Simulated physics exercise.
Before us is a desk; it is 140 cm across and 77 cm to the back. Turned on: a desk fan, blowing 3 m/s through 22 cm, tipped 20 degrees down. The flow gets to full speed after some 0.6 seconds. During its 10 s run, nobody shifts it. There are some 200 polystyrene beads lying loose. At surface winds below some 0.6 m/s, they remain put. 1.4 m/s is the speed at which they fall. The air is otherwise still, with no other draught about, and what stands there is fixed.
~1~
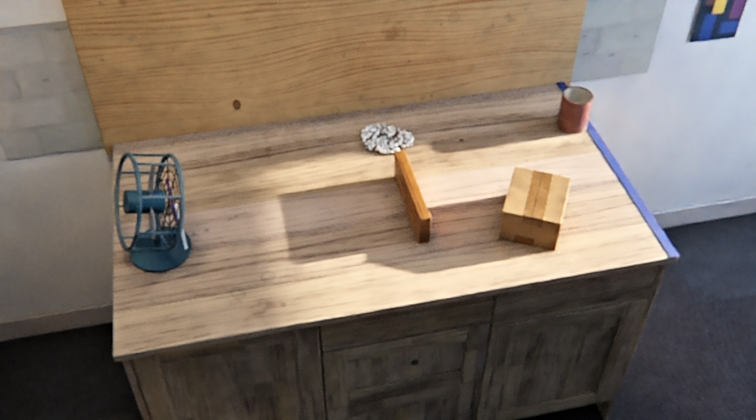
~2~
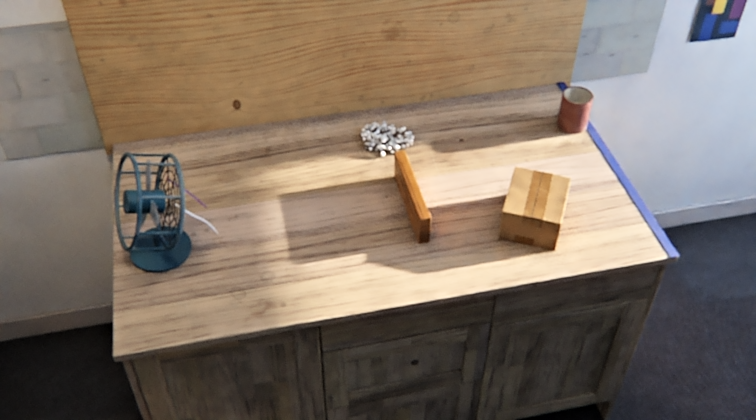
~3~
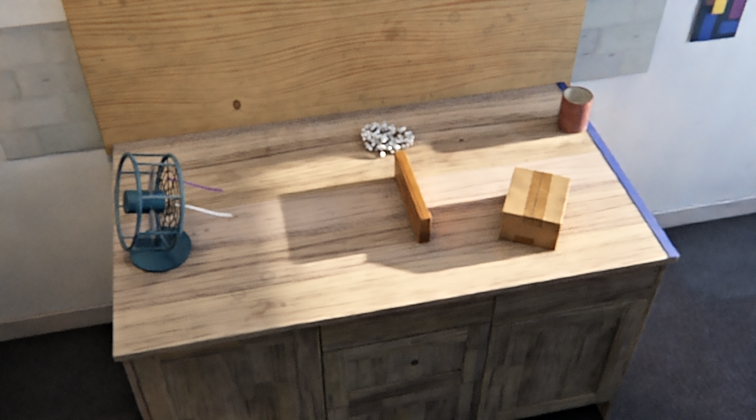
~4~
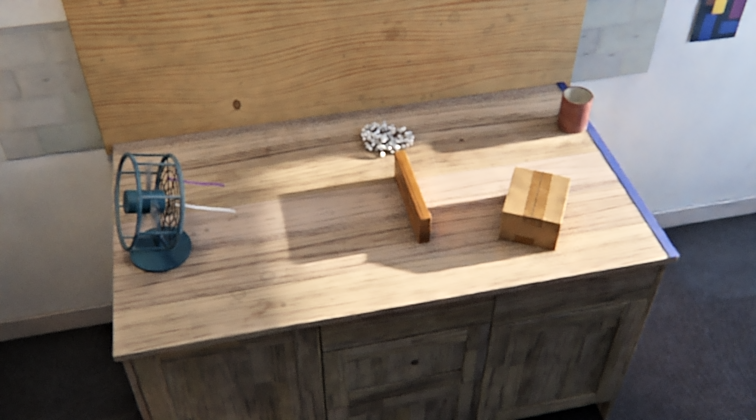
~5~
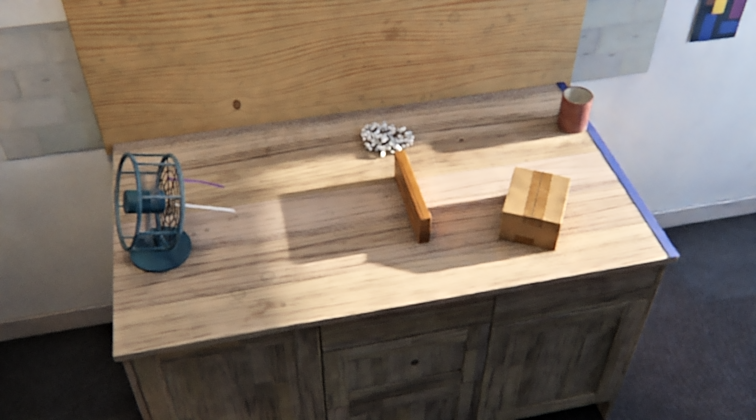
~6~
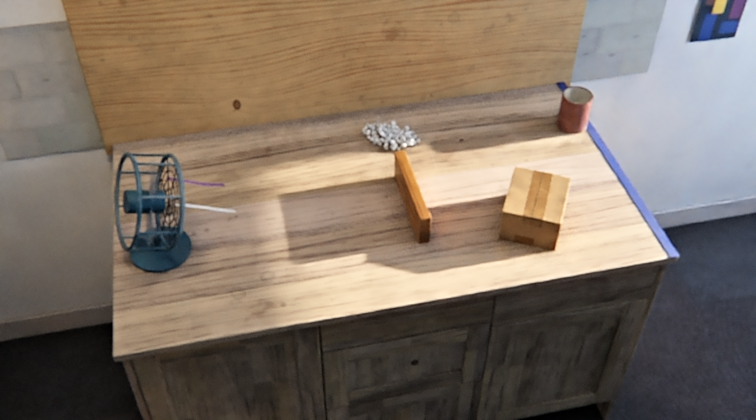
Ribbons on a blue desk fan lifted and streamed out to the right over a wooden desk, then the pile of small pale beads near the back shifted slightly to the right.
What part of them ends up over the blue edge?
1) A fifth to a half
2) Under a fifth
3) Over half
3.
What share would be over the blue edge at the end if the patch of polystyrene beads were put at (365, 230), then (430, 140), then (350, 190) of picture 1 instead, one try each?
0 %, 80 %, 100 %.
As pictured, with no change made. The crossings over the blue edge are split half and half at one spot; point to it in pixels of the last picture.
Around (575, 99).
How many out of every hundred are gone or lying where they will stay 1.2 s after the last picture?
I reckon around 90 per cent.
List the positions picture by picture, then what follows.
In the first frame, the middle of the polystyrene beads is near (384, 139), none has stirred yet and the mouth of the desk fan is at (148, 202).
In the second frame, the middle of the polystyrene beads is near (384, 136), none has stirred yet and the blue edge is centred on (615, 159).
In the third frame, the middle of the polystyrene beads is near (386, 140), none has stirred yet, the top of a board is at (412, 183) and the top of a box is at (538, 194).
In the fourth frame, the middle of the polystyrene beads is near (386, 140) and none has stirred yet.
In the fifth frame, the middle of the polystyrene beads is near (384, 136) and none has stirred yet.
In the sixth frame, the middle of the polystyrene beads is near (389, 133), the farthest in sight from the desk fan is at (415, 137) and about 40 % have left their places.
Then, 1.2 s after the last picture the count stands so, 88 % are over the blue edge.
Then, 2.4 s after the last picture the count stands so, 93 % are over the blue edge.
Then, 4.7 s after the last picture the count stands so, 96 % are over the blue edge.
Then, 9.2 s after the last picture, at the end, 98 % are over the blue edge.
